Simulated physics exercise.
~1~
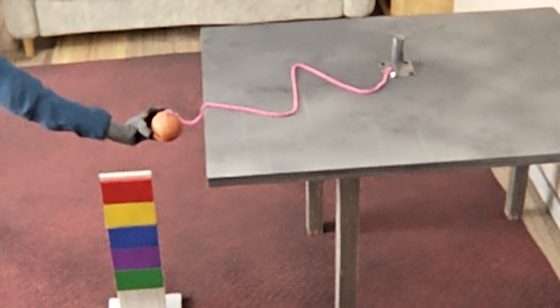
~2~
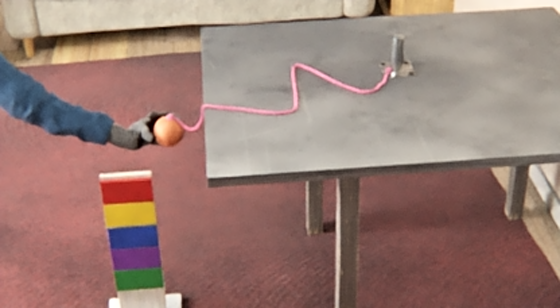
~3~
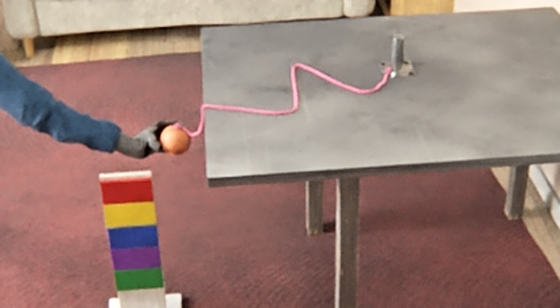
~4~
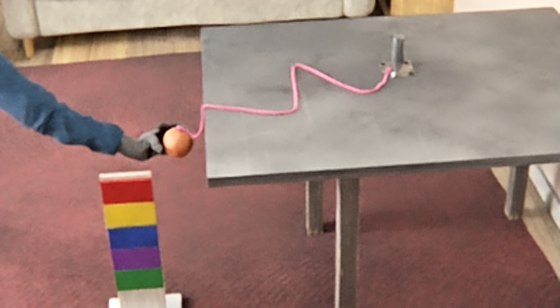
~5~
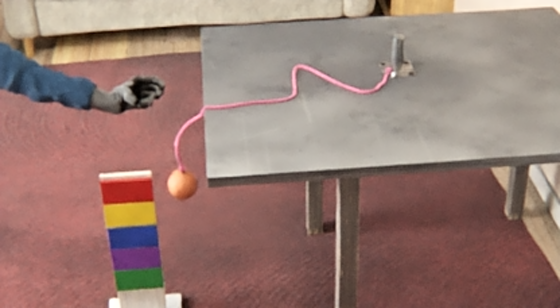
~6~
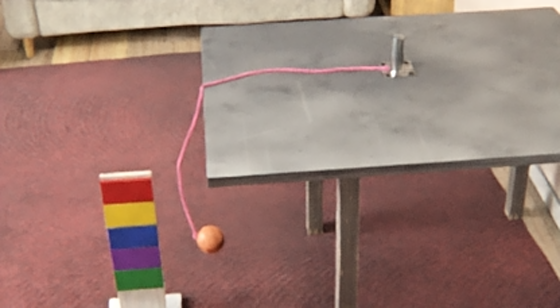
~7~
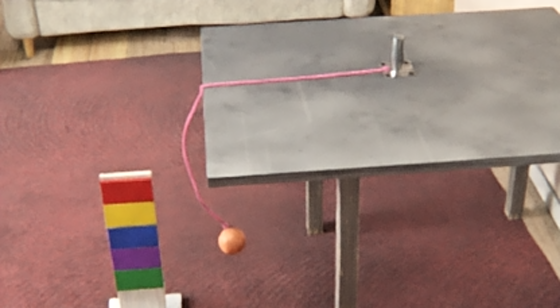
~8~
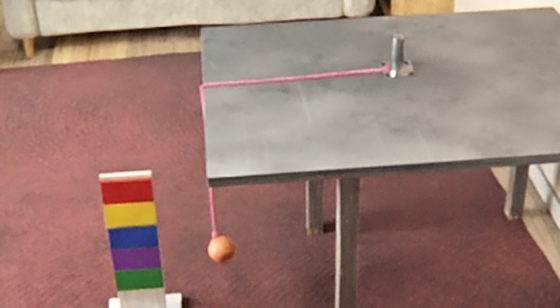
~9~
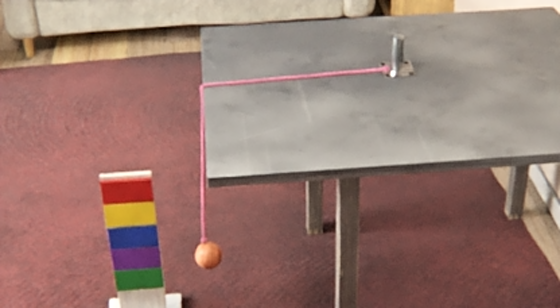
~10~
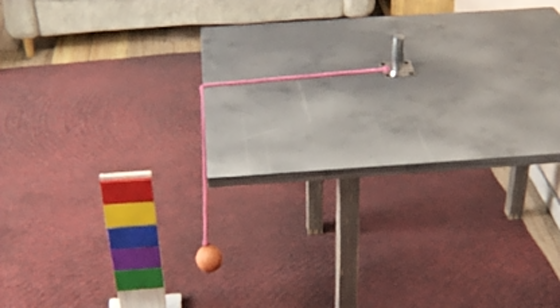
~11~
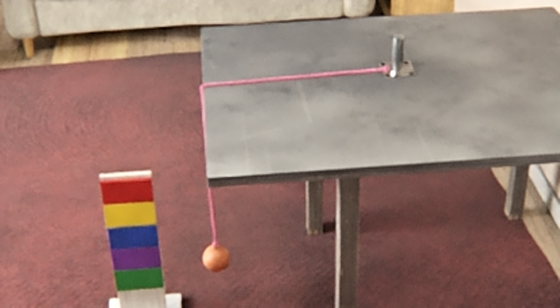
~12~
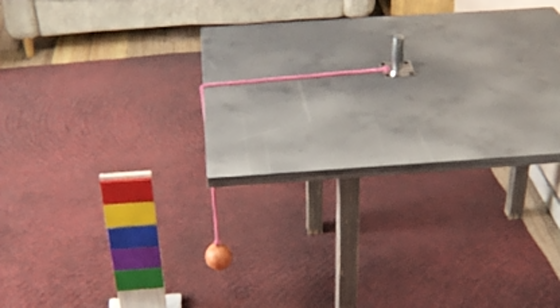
The video shows a gloved hand holding an orange ball on a slack pink cord, fixed to a gray table beside a striped board. The hand releases it and withdraws; the ball drops, pulls the cord taut, sways slightly, and hangs nearly still beside the board's lower bands.
